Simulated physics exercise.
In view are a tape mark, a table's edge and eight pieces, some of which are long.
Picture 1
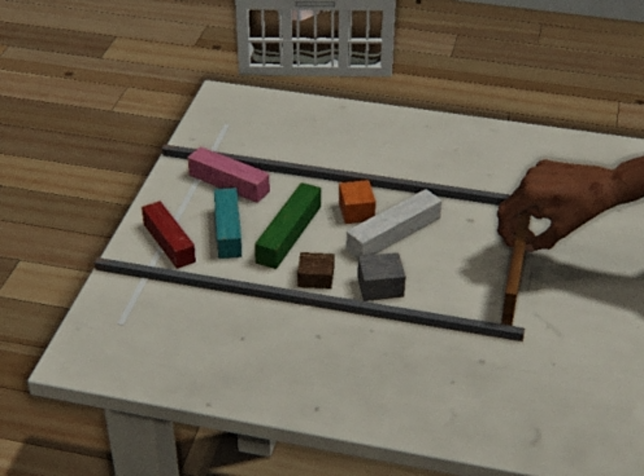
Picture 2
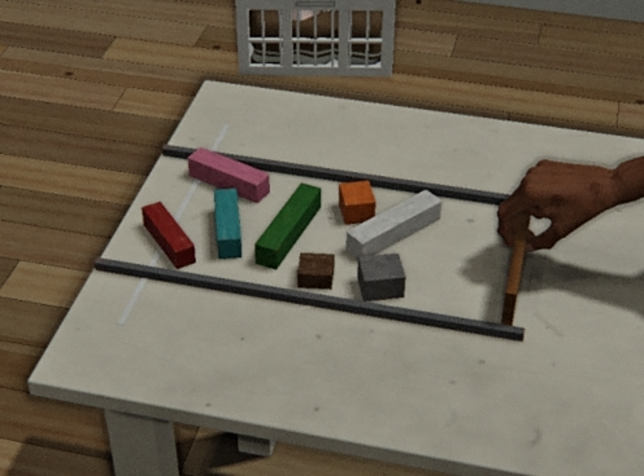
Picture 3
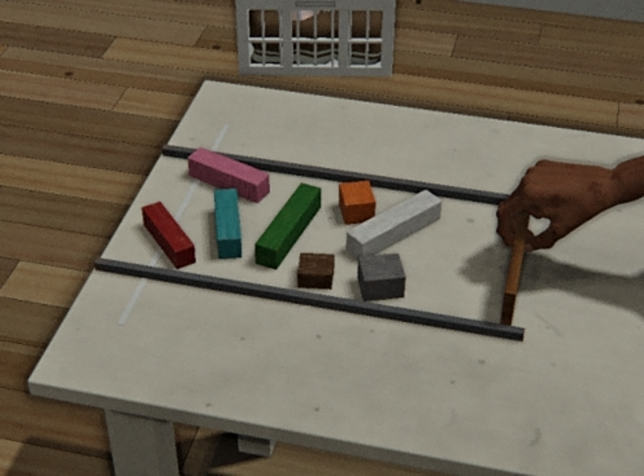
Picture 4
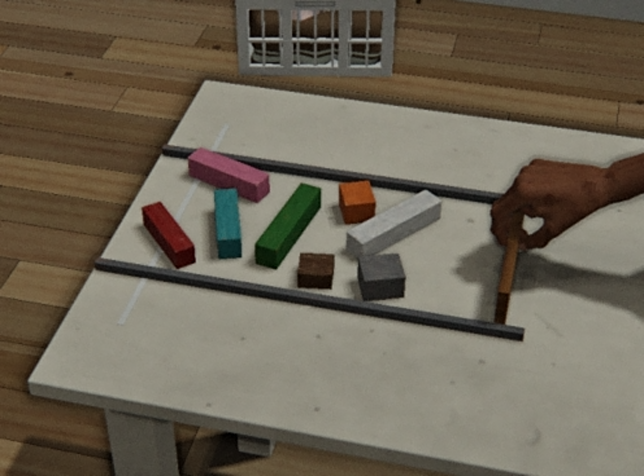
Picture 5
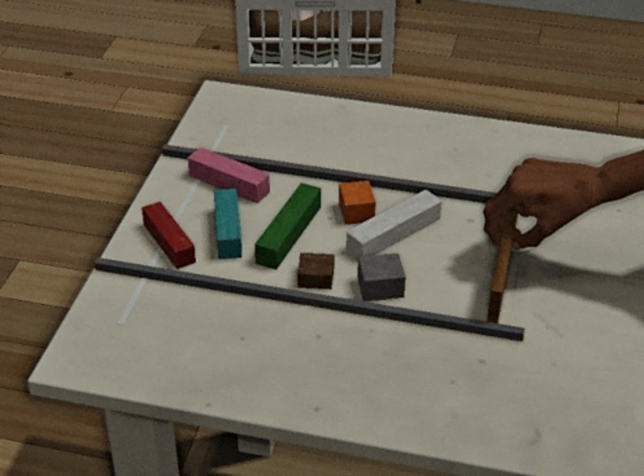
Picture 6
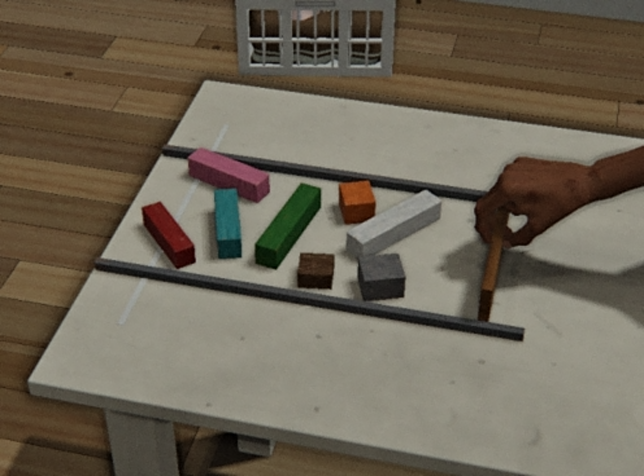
A hand held an upright wooden board at the right end of two dark rails on a pale table, then slid it slightly left, while the colored blocks between the rails stayed still.
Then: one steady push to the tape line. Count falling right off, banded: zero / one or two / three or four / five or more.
What drops is a group of five or more.
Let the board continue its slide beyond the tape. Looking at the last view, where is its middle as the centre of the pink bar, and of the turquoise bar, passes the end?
Roughly (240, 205); for the second one, roughly (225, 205).
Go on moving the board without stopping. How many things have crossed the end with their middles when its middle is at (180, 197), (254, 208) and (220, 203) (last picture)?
Going through the three positions, you'd get 5, 0 and 3.
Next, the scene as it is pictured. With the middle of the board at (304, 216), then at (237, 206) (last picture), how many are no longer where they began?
First 8, after that 8.
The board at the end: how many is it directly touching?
It touches 2.
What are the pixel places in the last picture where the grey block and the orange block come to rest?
Listed as asked: First (142, 235), and then (158, 170).
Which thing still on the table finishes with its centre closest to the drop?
Closest at the end: The orange block.
Soon after, none off yet; red bar at rest near (168, 235); pink bar at rest near (229, 175); turquoise bar at rest near (228, 223).
In the end, the number that fall off is five or more; gone, brown block, green bar, turquoise bar, pink bar and red bar.
